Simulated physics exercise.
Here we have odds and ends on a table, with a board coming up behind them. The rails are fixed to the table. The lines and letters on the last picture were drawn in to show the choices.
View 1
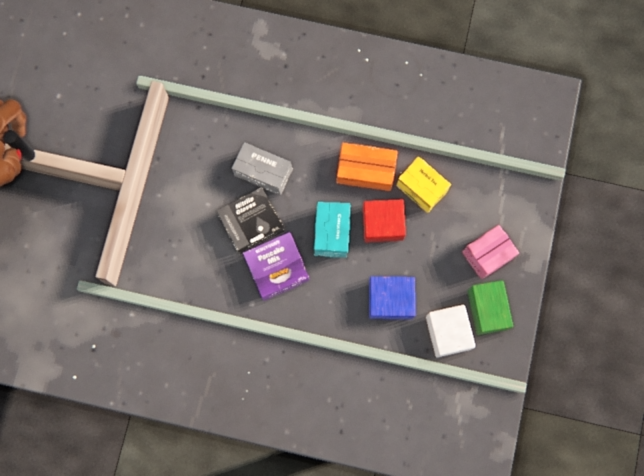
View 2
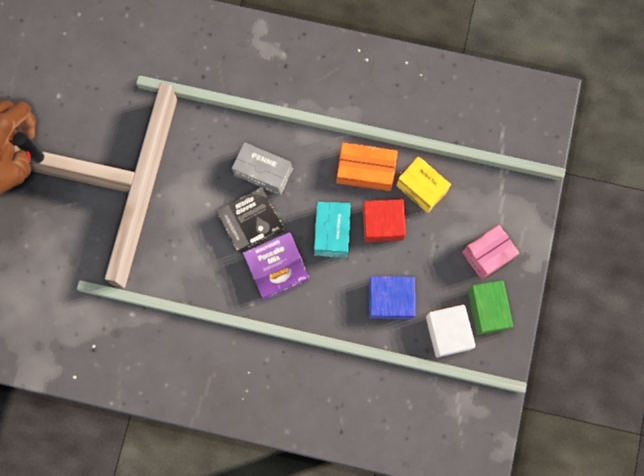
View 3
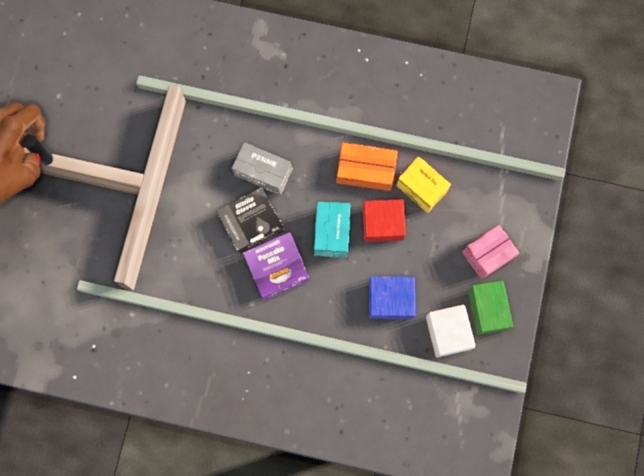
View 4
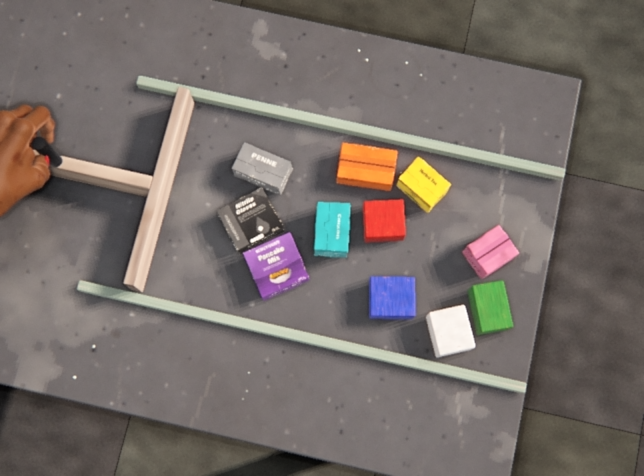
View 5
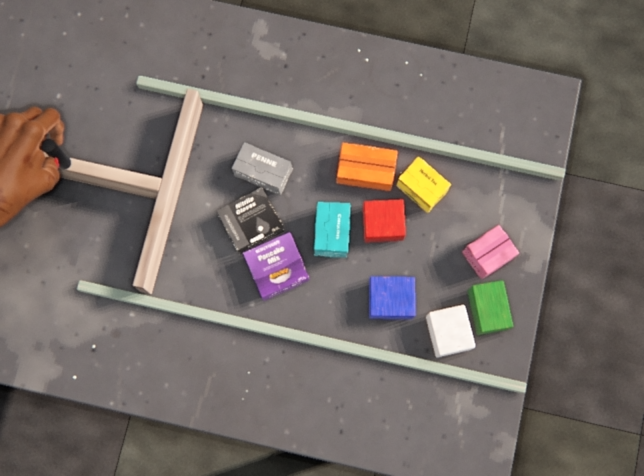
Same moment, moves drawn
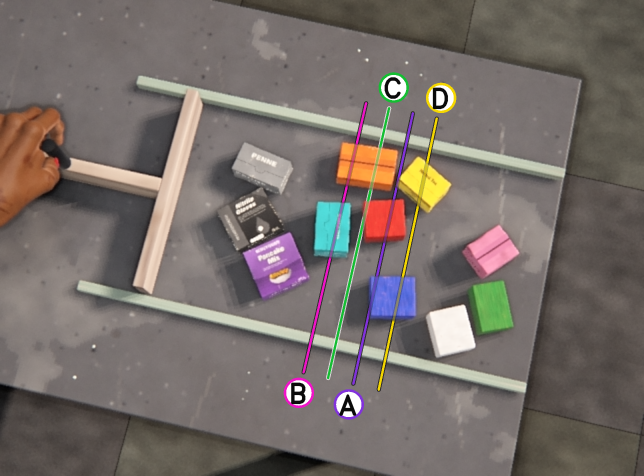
On a grey table, a hand slides a wooden board slightly right toward scattered colourful boxes.
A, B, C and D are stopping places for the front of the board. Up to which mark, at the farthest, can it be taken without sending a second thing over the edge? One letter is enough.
D.
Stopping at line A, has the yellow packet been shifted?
Yes.
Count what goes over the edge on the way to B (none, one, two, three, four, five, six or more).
The count is none.
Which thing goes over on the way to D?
The pink box.
On the copy, A at (384, 244); B at (336, 233); C at (360, 239); D at (409, 250).
On D. First, board (253, 205); purple packet (285, 277); grey box (298, 173).
Then, board (340, 225); pink box (497, 254); yellow packet (487, 193).
Finally, board (407, 240); pink box over the edge; yellow packet (553, 197); one fallen.
By contrast, A is within the limit but short; B is within the limit but short; C is within the limit but short.
